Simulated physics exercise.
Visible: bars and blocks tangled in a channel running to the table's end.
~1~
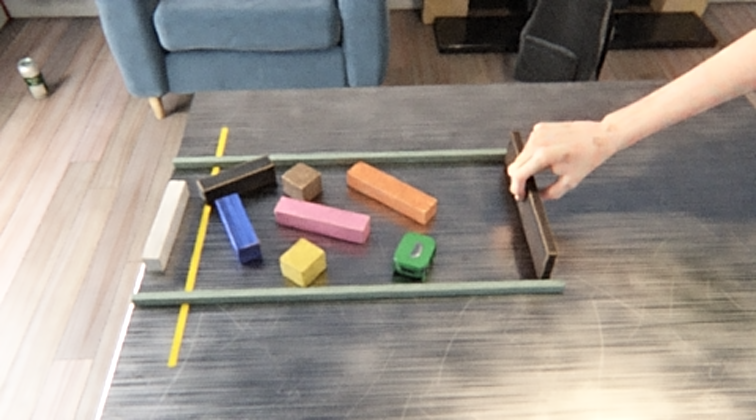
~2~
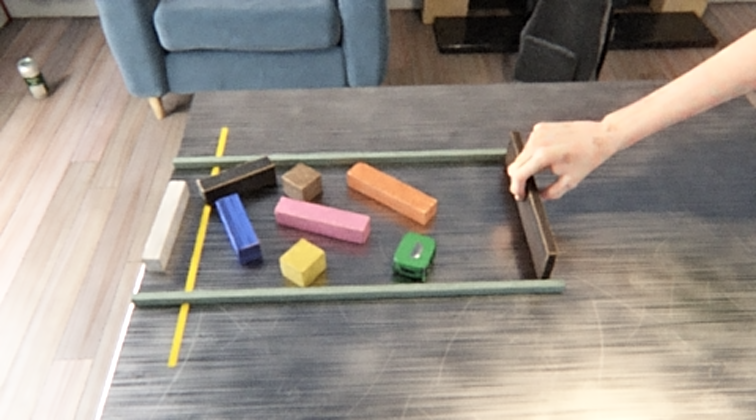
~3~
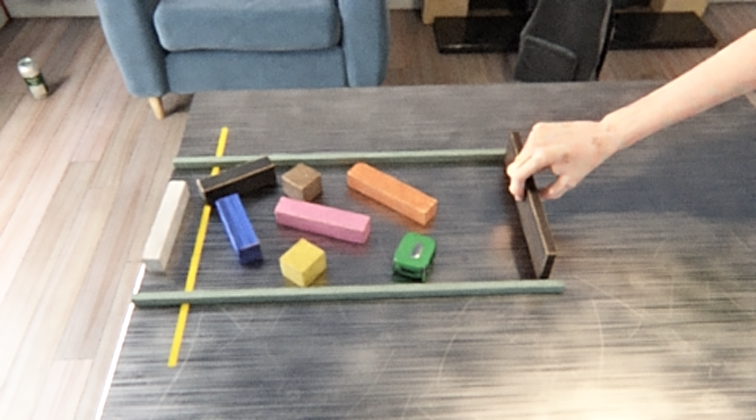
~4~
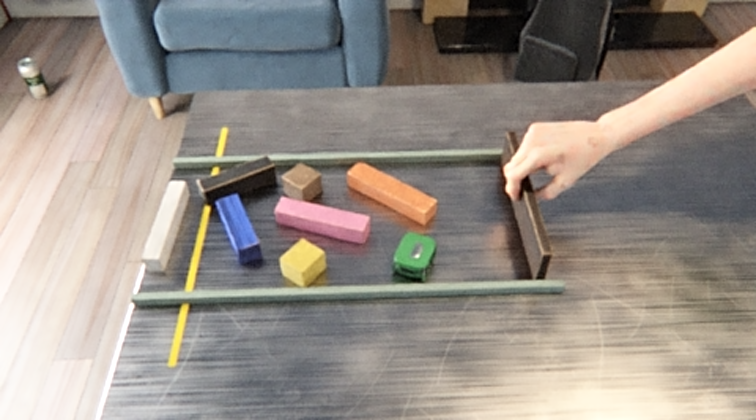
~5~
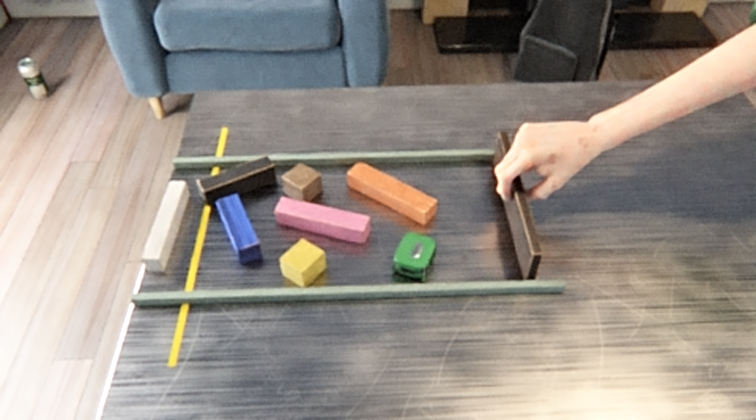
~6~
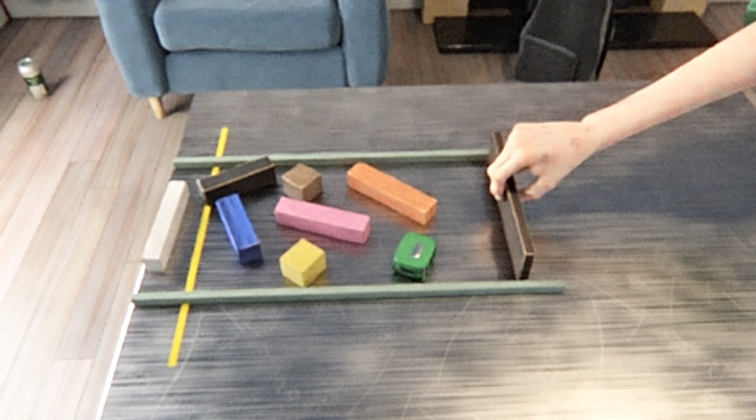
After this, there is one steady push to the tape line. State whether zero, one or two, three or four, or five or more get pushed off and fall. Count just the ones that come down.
Expect a modest handful, three or four, to go down.
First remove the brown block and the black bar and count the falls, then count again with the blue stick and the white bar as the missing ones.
2 for the first case, 1 for the second.
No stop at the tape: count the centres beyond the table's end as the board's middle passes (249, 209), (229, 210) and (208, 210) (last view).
In that order 1, 1 and 3.
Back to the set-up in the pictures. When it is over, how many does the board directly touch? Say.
The count is 3.
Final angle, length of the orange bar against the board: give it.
Some 0 degrees.
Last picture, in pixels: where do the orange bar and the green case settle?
Final spots - orange bar (197, 194), green case (173, 274).
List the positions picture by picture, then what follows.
White bar (167, 224); black bar (238, 180); blue stick (239, 228); board (529, 201); tape (203, 226), in the first frame.
Black bar (238, 181); orange bar (391, 193), in the second frame.
Blue stick (239, 228); board (528, 201), in the third frame.
White bar (167, 225); yellow block (303, 264), in the fourth frame.
Black bar (238, 181); green case (415, 258), in the fifth frame.
White bar (167, 225); black bar (238, 181); blue stick (239, 228); board (508, 202); tape (203, 226), in the sixth frame.
Soon after, none off yet; white bar at rest near (167, 225); black bar at rest near (238, 181); blue stick at rest near (239, 228).
At rest, the number that fall off is three or four; fallen, blue stick, black bar and white bar.
